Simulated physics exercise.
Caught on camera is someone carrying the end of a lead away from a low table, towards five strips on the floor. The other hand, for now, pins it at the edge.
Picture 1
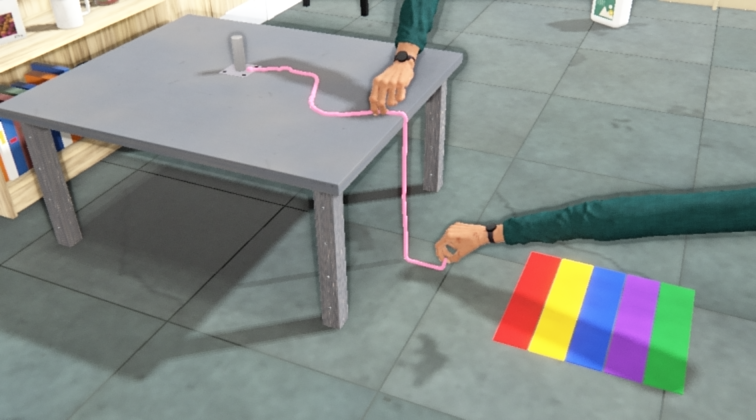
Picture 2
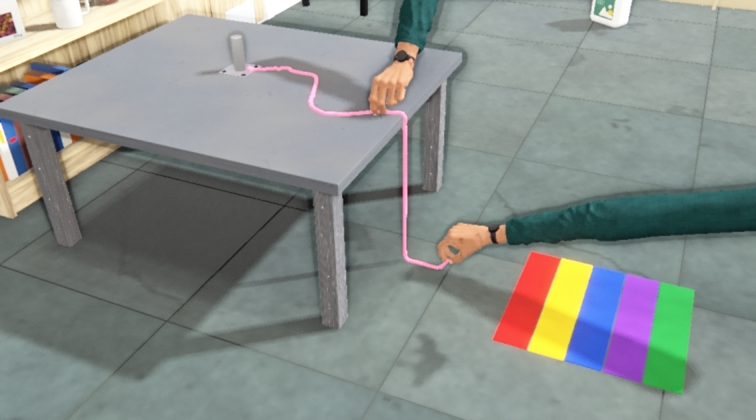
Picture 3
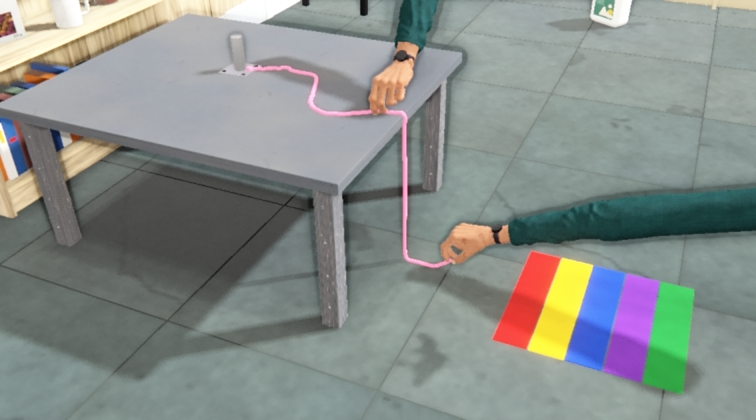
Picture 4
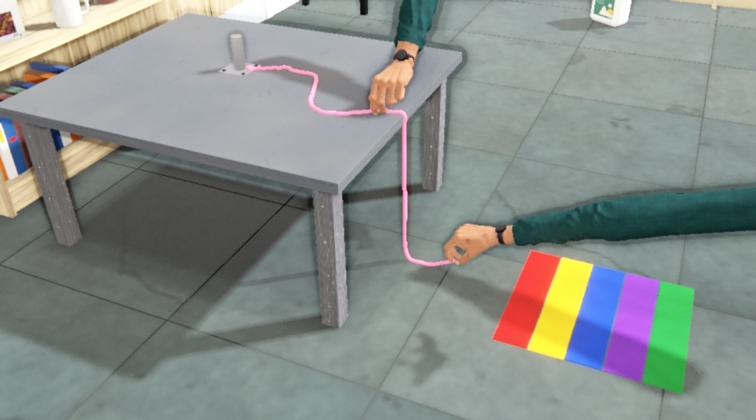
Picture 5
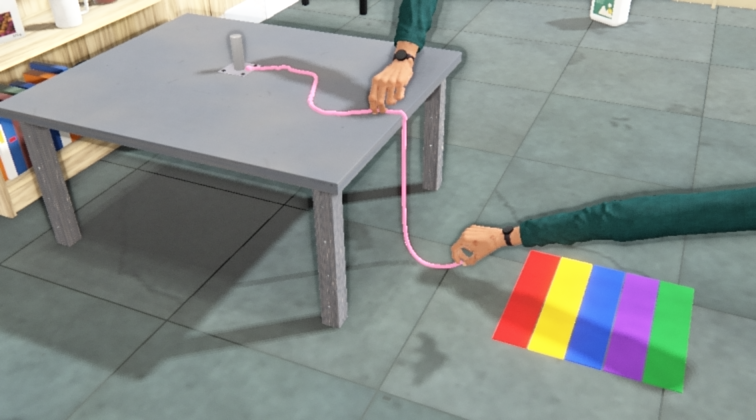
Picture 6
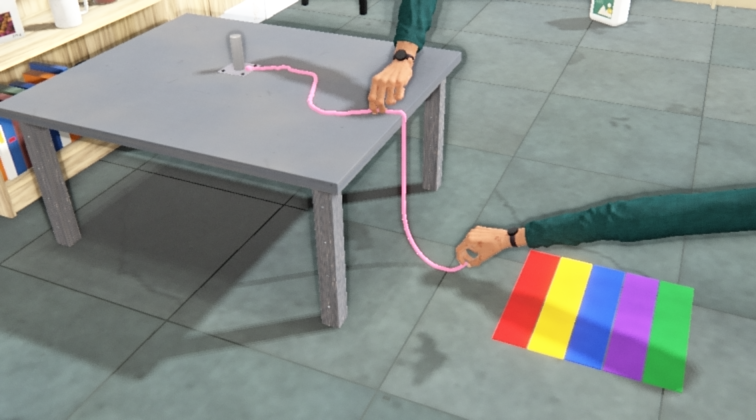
A hand slowly draws the pink cord's end slightly right while another pins it on the table.
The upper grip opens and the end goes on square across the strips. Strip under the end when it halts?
Purple strip.
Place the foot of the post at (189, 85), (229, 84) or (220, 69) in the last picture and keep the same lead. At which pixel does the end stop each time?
Roughly (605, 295), (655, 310) and (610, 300), try by try.
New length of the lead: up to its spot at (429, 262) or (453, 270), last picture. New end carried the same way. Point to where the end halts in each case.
In turn, around (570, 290) and around (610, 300).
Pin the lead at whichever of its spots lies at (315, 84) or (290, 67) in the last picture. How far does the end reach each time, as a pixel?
Respectively (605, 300) and (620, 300).
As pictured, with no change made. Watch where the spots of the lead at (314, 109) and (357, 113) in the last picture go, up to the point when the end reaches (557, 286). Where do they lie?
Positions: (379, 105) for the first, (411, 131) for the second.
A little later, end near (557, 286); over yellow.
Next, end near (606, 298); over blue.
When it is tight, end near (636, 306); over purple. It gets as far as the purple strip.
